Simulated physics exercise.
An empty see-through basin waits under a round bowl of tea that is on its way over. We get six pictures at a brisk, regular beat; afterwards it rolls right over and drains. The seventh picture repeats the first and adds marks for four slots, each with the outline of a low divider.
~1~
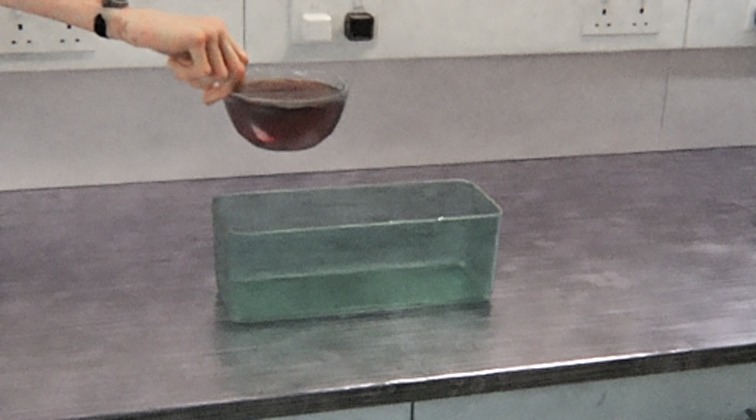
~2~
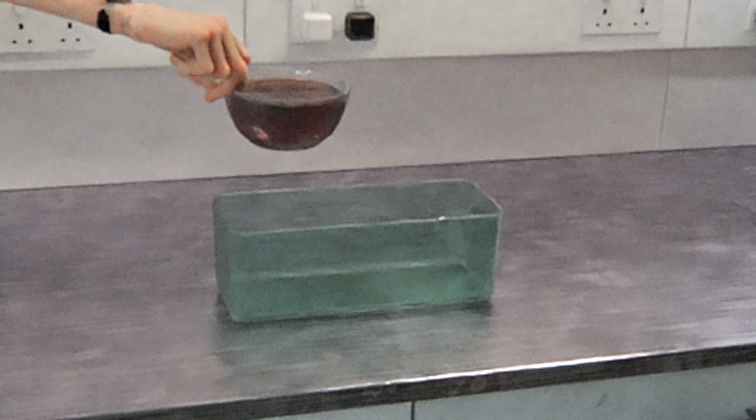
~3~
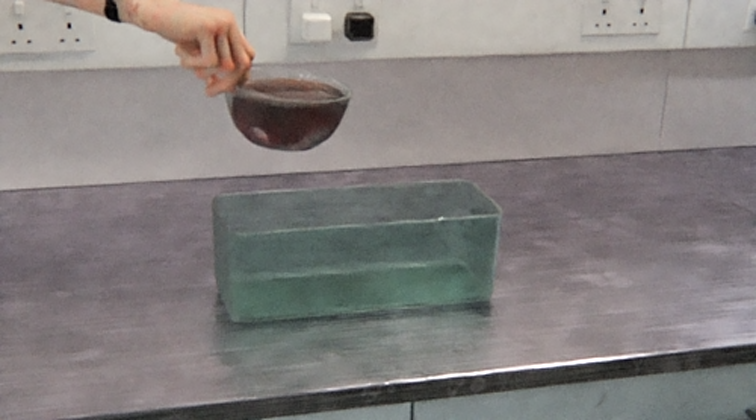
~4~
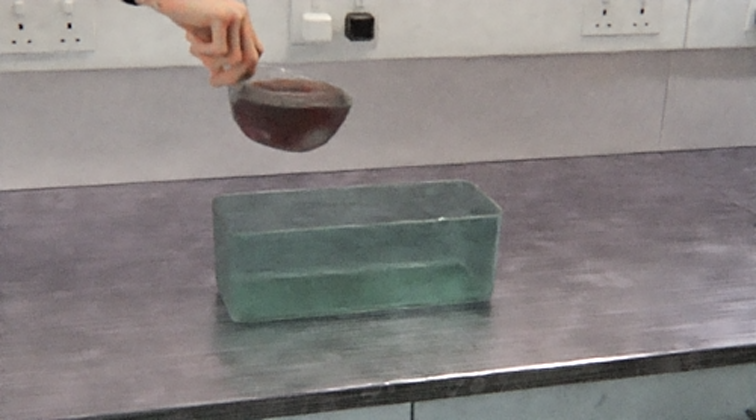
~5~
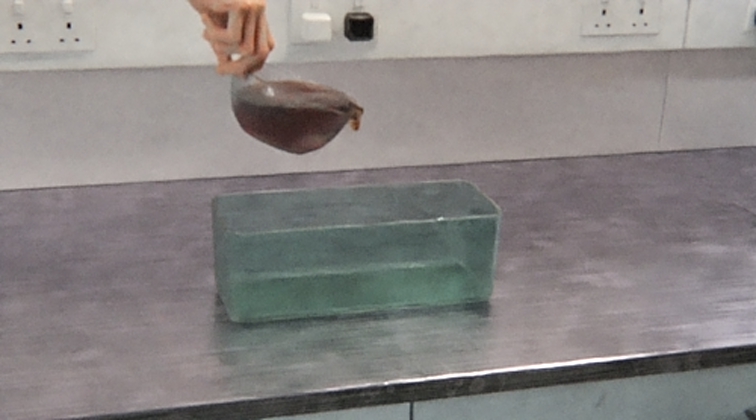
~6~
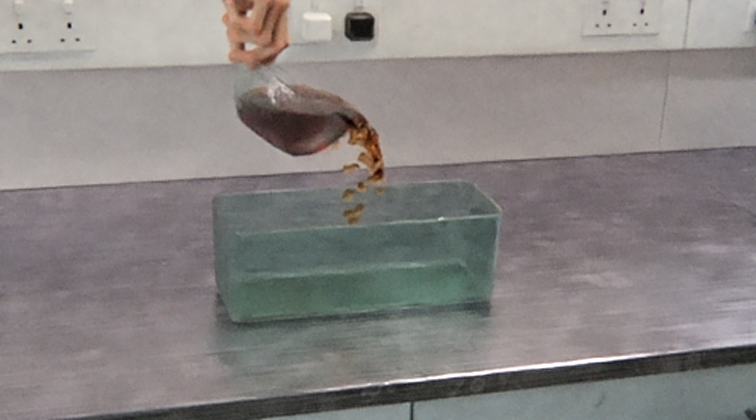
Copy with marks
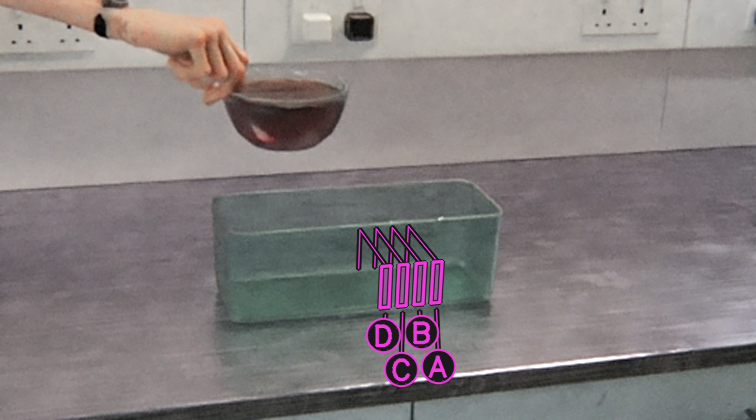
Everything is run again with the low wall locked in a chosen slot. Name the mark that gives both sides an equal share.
Use slot C.
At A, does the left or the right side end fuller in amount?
The left side.
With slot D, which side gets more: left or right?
The right one.
On the marked copy, A at (436, 309); B at (419, 311); C at (402, 312); D at (385, 314).
With A, about 98 % ends left of the wall and 1 % right of it.
With B, about 81 % ends left of the wall and 19 % right of it.
With C, about 48 % ends left of the wall and 51 % right of it.
With D, about 25 % ends left of the wall and 74 % right of it.
